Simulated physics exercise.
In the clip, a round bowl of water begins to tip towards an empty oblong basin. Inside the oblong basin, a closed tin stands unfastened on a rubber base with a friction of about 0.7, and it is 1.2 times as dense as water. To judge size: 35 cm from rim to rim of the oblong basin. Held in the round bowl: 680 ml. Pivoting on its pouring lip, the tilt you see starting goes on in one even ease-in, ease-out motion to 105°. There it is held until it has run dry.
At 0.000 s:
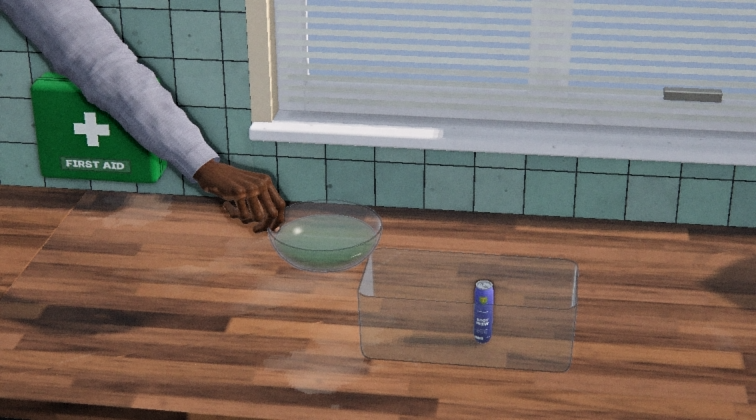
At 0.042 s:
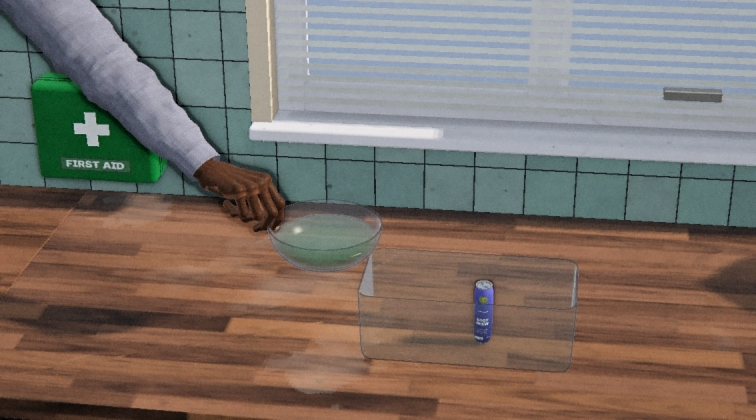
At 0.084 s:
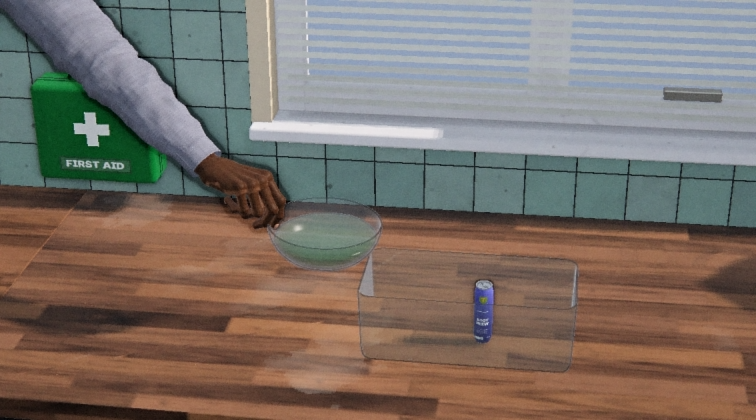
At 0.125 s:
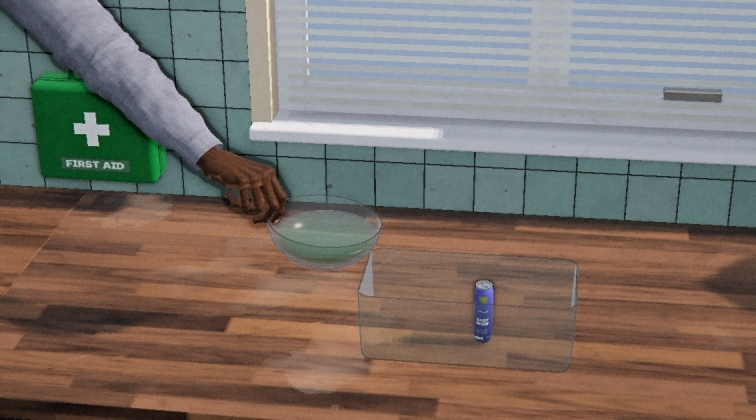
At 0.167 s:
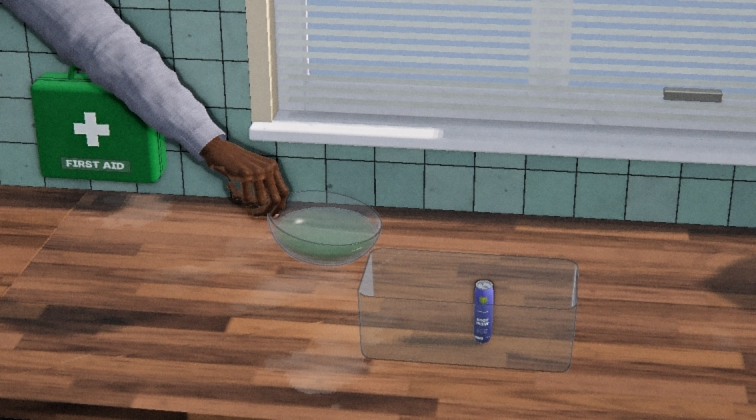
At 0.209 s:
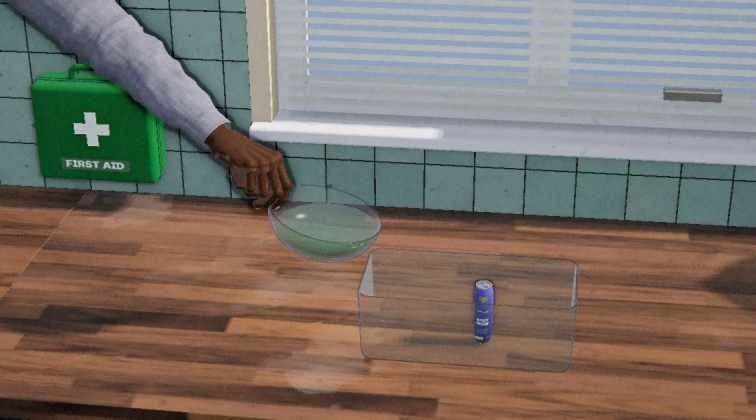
On a wooden kitchen counter, a hand gradually tilts a round glass bowl of water rightward beside a clear basin holding a tin.
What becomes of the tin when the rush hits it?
The tin stays upright.
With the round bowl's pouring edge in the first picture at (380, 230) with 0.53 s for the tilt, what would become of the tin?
After that, the tin overturns.
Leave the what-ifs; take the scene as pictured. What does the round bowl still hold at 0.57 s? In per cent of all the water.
36 %.
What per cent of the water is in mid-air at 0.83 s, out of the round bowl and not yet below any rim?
Estimate: Around 5 per cent.
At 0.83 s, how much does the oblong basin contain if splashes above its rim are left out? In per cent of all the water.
Some 94 per cent.
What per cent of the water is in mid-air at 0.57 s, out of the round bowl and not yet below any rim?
Near 50 per cent at that moment.
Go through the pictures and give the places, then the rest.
It leans 0°; its right rim is at (381, 229); the water meets the walls at (275, 232) and (378, 238); the oblong basin's rim runs from (364, 272) to (577, 285); the tin's top is at (484, 287), in the first picture.
It leans 1°; its right rim is at (381, 229); the water meets the walls at (275, 232) and (378, 238), in the second picture.
It leans 2°; its right rim is at (381, 229); the water meets the walls at (275, 230) and (377, 237), in the third picture.
It leans 5°; its right rim is at (381, 229); the water meets the walls at (275, 227) and (378, 235), in the fourth picture.
It leans 9°; its right rim is at (381, 229); the water meets the walls at (275, 223) and (378, 233), in the fifth picture.
It leans 13°; its right rim is at (381, 229); the water meets the walls at (277, 219) and (378, 229), in the sixth picture.
After 0.57 s the tilt is 73° and 36 per cent is still to pour; the tin stands where it began.
After 0.83 s the tilt is 103° and 0 per cent is still to pour; the tin stands where it began.
After 1.11 s the tilt is 105° and 0 per cent is still to pour; the tin stands where it began.
After 1.41 s the tilt is 105° and 0 per cent is still to pour; the tin stands where it began.
In the end the tin stands where it began.
